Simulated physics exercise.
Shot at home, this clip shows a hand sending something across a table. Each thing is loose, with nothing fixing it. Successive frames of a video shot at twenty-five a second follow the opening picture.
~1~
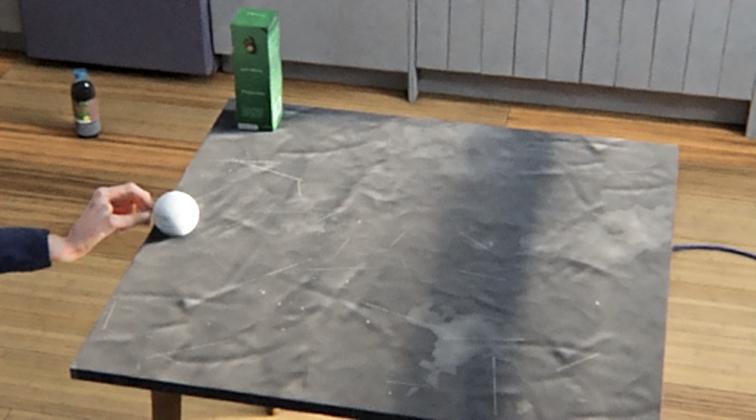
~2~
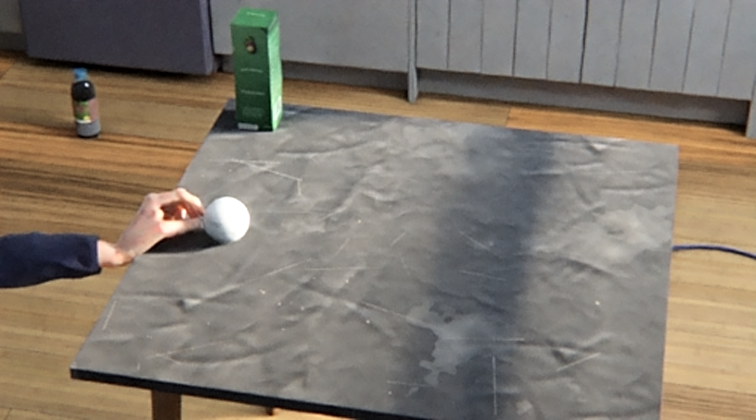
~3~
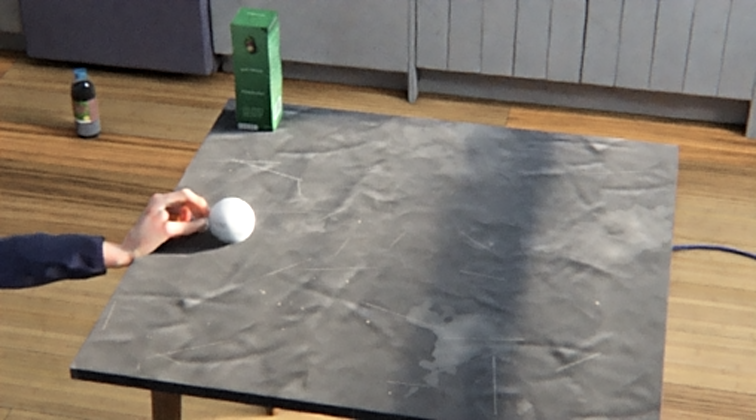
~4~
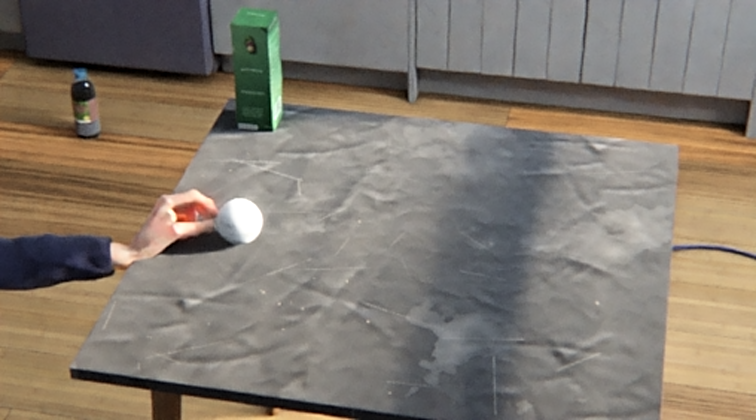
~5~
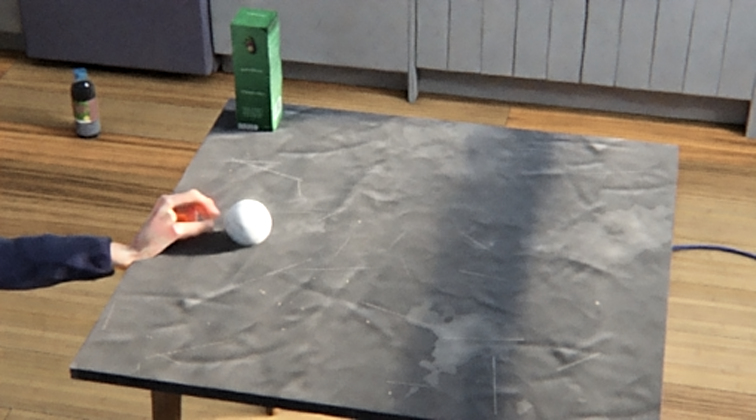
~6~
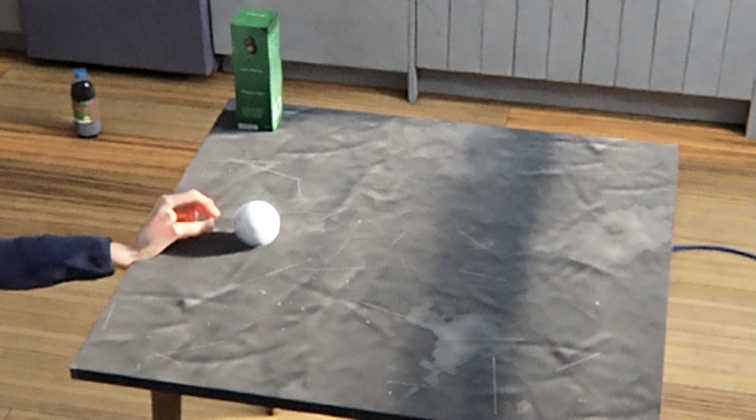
At home, a hand pushed a white ball a short way rightward across a dark table, then let go, and the ball rolled slightly farther while a green box stood at the back corner.
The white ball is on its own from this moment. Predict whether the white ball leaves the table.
It never passes the edge.
Then, 0.10 s later than the last frame, white ball moved about its own width near (276, 226).
Then, 0.30 s later than the last frame, white ball moved well along near (310, 231).
Then, 0.50 s later than the last frame, white ball moved well along near (337, 234).
Then, 0.80 s later than the last frame, white ball moved well along near (362, 237).
When it is over, moved from the start, white ball. End places, in pixels of the last picture, white ball near (369, 238).
